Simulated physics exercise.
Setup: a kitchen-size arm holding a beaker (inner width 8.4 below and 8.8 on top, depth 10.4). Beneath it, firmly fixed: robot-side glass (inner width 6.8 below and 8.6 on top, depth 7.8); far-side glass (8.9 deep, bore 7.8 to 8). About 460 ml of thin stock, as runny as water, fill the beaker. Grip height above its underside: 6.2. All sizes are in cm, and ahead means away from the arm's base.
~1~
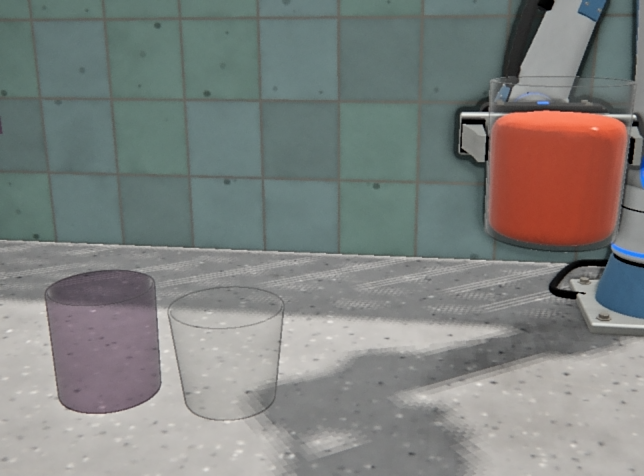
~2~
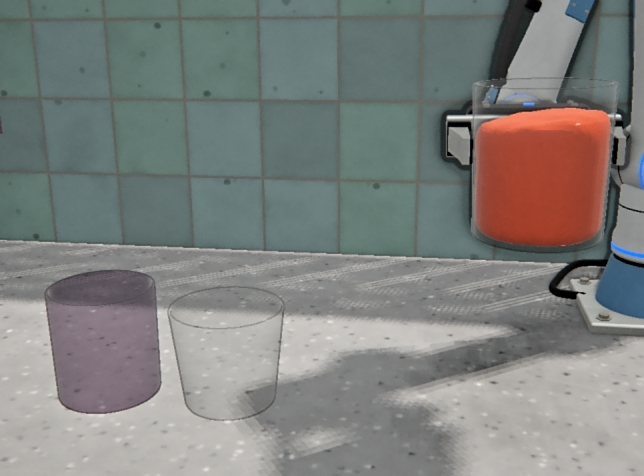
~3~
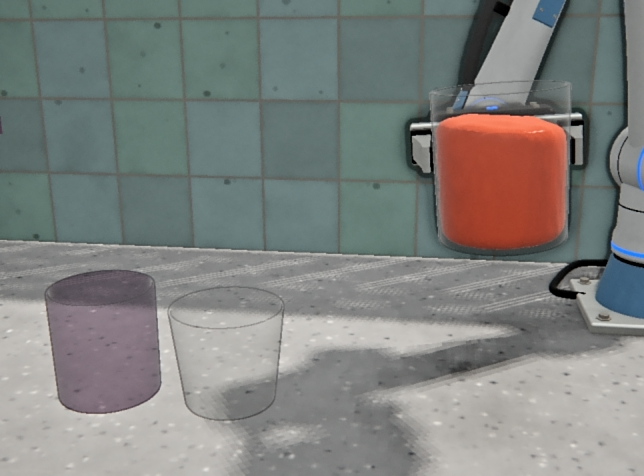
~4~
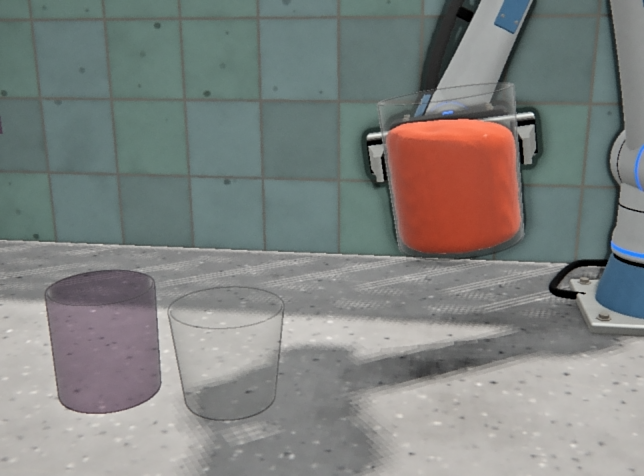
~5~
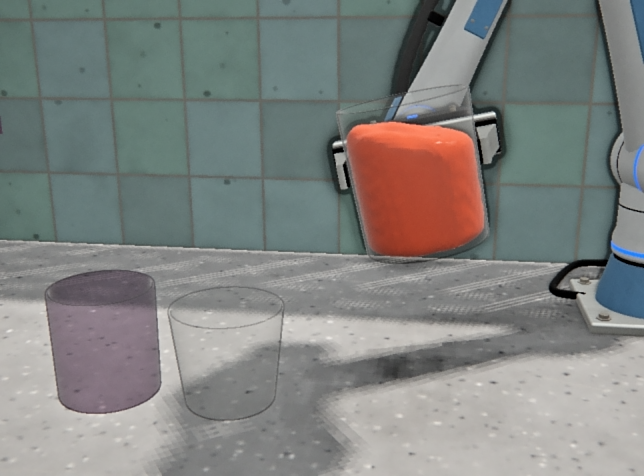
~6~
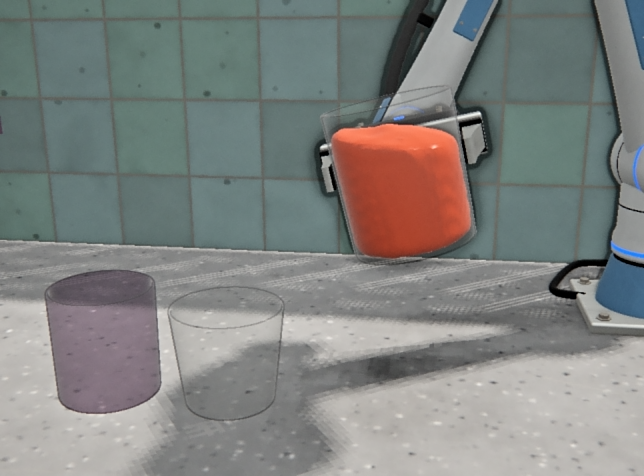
The clip shows a robot arm holding a clear beaker of orange liquid above a speckled counter, carrying it left toward two glasses, one purplish and one clear, while gradually tilting it slightly to the left.
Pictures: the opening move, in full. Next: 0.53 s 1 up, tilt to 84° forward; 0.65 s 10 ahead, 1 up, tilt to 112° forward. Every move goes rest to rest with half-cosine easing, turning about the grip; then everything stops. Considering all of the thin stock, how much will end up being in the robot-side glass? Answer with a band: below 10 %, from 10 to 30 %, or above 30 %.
Above 30 %.
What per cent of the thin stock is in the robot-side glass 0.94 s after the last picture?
55 %.
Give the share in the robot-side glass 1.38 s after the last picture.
It comes to around 50 percent.
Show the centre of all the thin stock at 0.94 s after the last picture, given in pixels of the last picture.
Centre at roughly (242, 298) px.
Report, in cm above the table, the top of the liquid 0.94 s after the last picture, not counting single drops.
It reaches up to about 21 cm above the table.
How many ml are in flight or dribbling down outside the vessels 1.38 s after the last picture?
0 ml.
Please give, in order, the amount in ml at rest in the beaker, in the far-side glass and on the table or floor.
Roughly 0 ml, 30 ml and 190 ml.
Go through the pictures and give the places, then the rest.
The first picture shows beaker middle at (555, 162), level; upper third of the thin stock around (557, 136), from x 490 to 625, top at y 115; 460 ml in the beaker.
The second picture shows beaker middle at (540, 163), tilted 1° forward; upper third of the thin stock around (546, 136), from x 480 to 605, top at y 110.
The third picture shows beaker middle at (500, 167), tilted 4° forward; upper third of the thin stock around (500, 140), from x 440 to 565, top at y 115.
The fourth picture shows beaker middle at (453, 171), tilted 9° forward; upper third of the thin stock around (451, 145), from x 390 to 515, top at y 120.
The fifth picture shows beaker middle at (415, 175), tilted 12° forward; upper third of the thin stock around (408, 148), from x 350 to 480, top at y 125.
The sixth picture shows beaker middle at (401, 176), tilted 13° forward; upper third of the thin stock around (394, 150), from x 330 to 470, top at y 125; 460 ml in the beaker.
Then, 0.47 s later, tilted 82° forward, liquid up to 23 above the table; 380 ml in the beaker, 35 ml in the robot-side glass, 45 ml in the air or running down outside.
Then, 0.94 s later, tilted 104° forward, liquid up to 61 above the table; 260 ml in the robot-side glass, 100 ml in the beaker, 25 ml on the table or floor, 70 ml in the air or running down outside.
Then, 1.38 s later, tilted 112° forward, liquid up to 13 above the table; 240 ml in the robot-side glass, 190 ml on the table or floor, 30 ml in the far-side glass.
Then, 2.18 s later, tilted 112° forward, liquid up to 6 above the table; 240 ml in the robot-side glass, 190 ml on the table or floor, 30 ml in the far-side glass.
At rest, 240 ml in the robot-side glass, 190 ml on the table or floor, 30 ml in the far-side glass. That is 52 % in the robot-side glass.
